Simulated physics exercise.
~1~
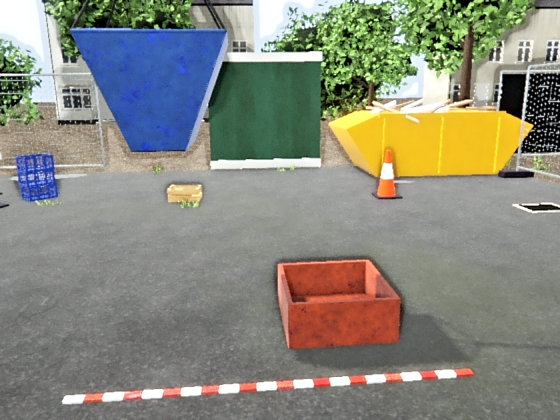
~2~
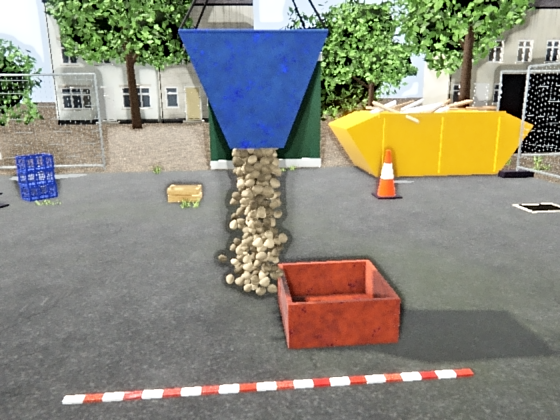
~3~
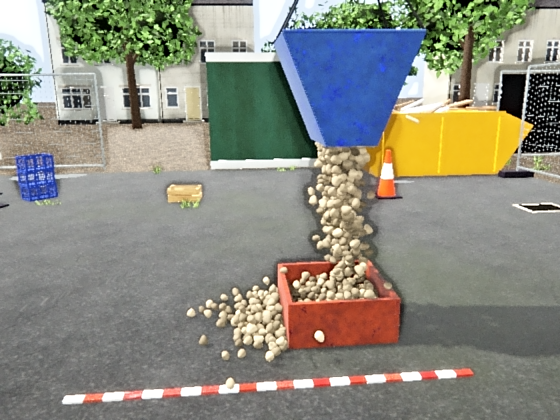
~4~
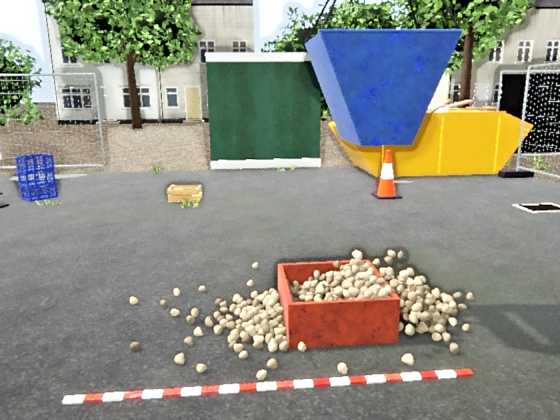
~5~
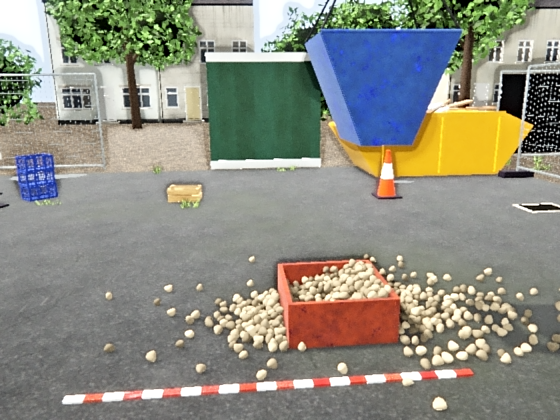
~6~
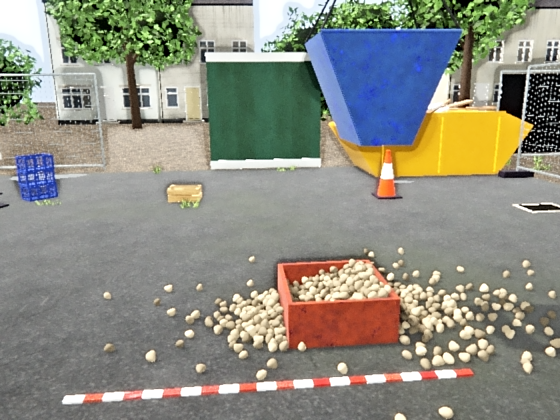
A blue skip moves right, dropping stones that fill a red bin and scatter around it.
